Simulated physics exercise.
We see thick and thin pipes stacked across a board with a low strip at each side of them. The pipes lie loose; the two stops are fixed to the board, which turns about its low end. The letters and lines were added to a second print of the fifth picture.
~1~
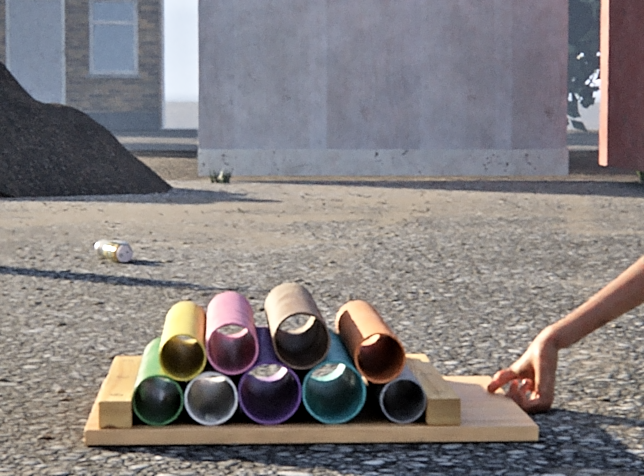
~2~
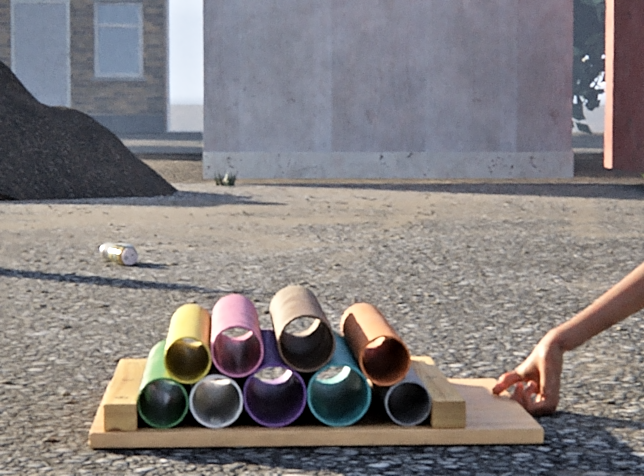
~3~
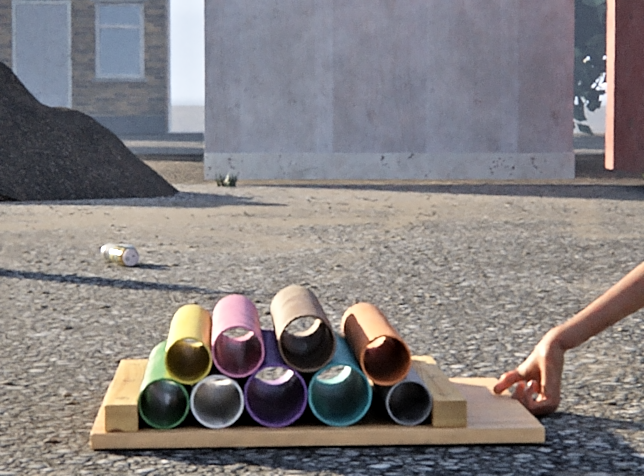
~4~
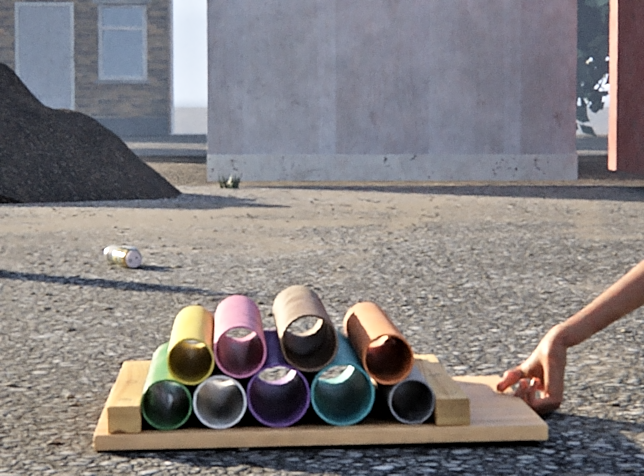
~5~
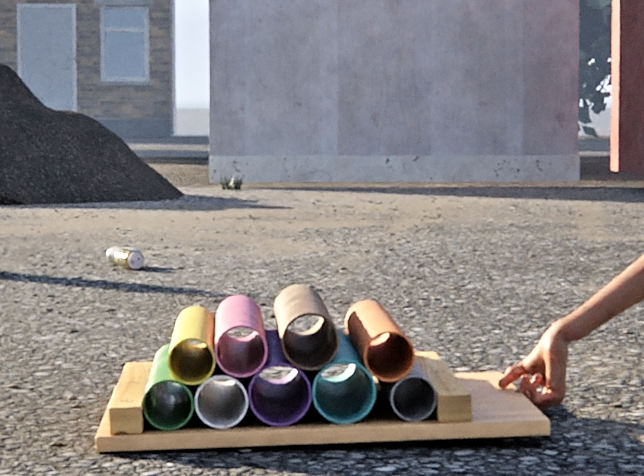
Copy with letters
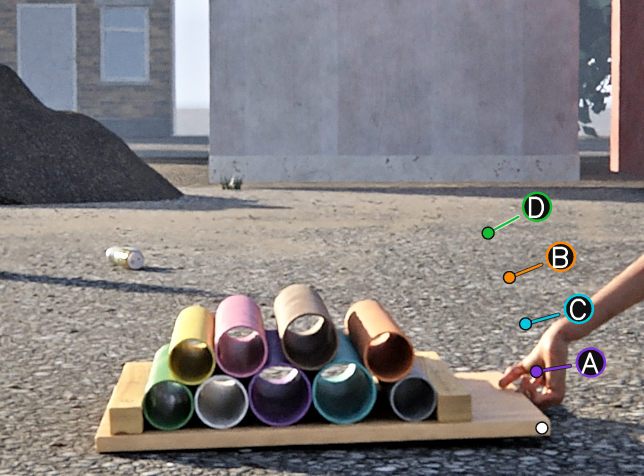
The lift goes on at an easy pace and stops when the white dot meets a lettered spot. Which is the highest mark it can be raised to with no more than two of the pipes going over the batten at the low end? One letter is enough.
It can be raised to D.
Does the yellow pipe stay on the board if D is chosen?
The yellow pipe: No.
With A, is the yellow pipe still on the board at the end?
Yes, with A.
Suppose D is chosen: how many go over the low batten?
The count is two.
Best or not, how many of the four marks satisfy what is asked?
The number is four.
On the copy, A at (537, 371); B at (510, 277); C at (526, 324); D at (488, 233); the white dot at (542, 428).
On D. First, board at 16°.
Then, board at 28°.
Finally, board at 28°, two over the low batten (yellow, pink).
By contrast, A none over the low batten; B none over the low batten; C none over the low batten.
